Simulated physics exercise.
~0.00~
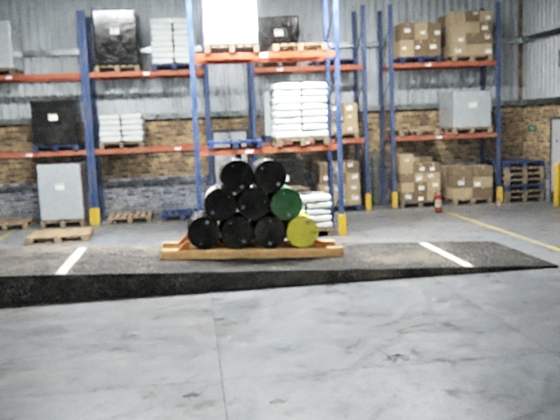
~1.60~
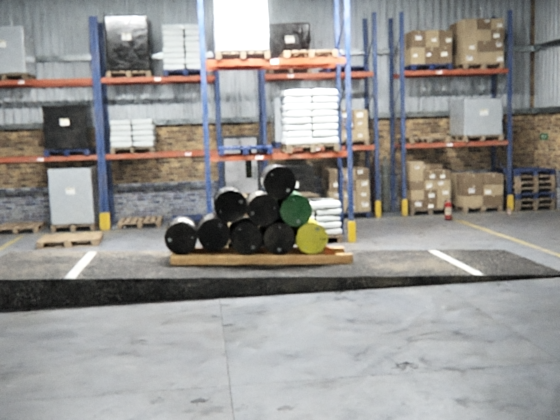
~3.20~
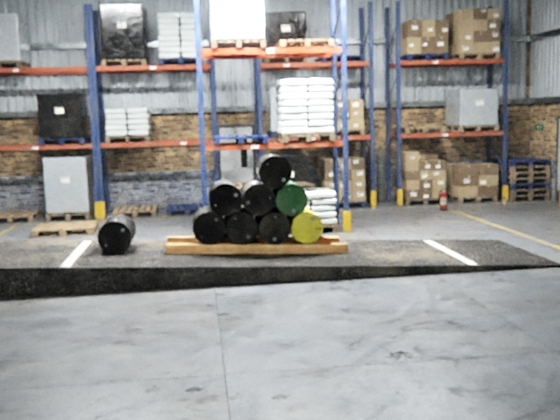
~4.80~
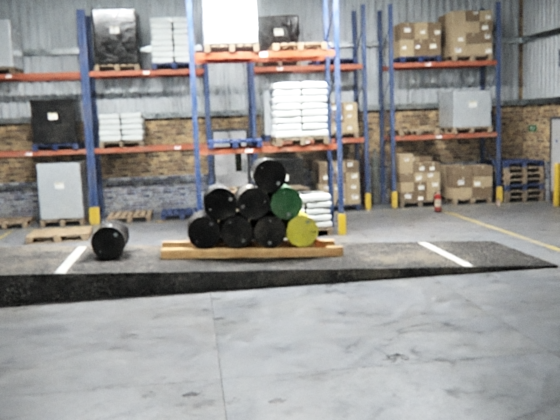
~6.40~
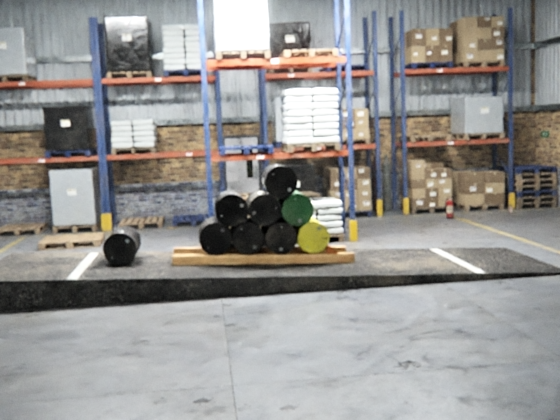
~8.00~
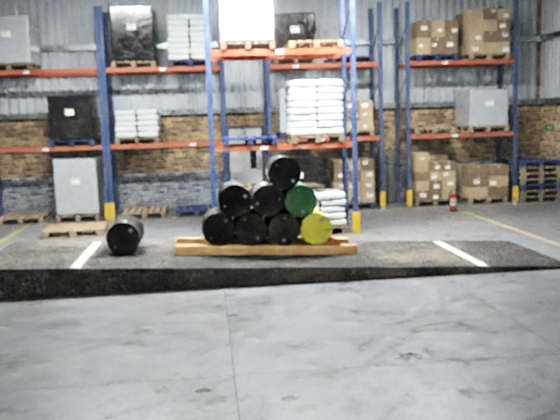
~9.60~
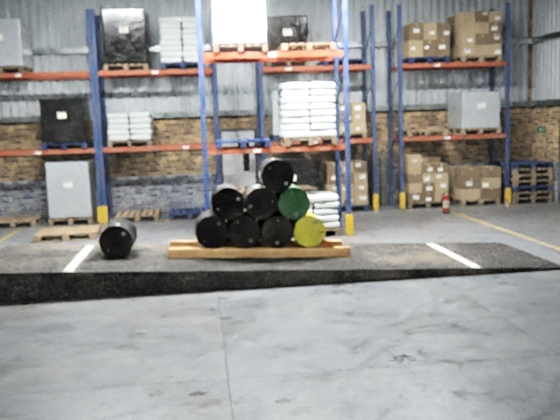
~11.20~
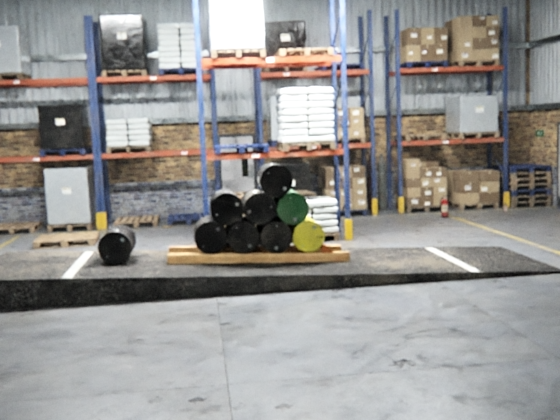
A black drum rolls off the stack's left side and stops near the left white line.
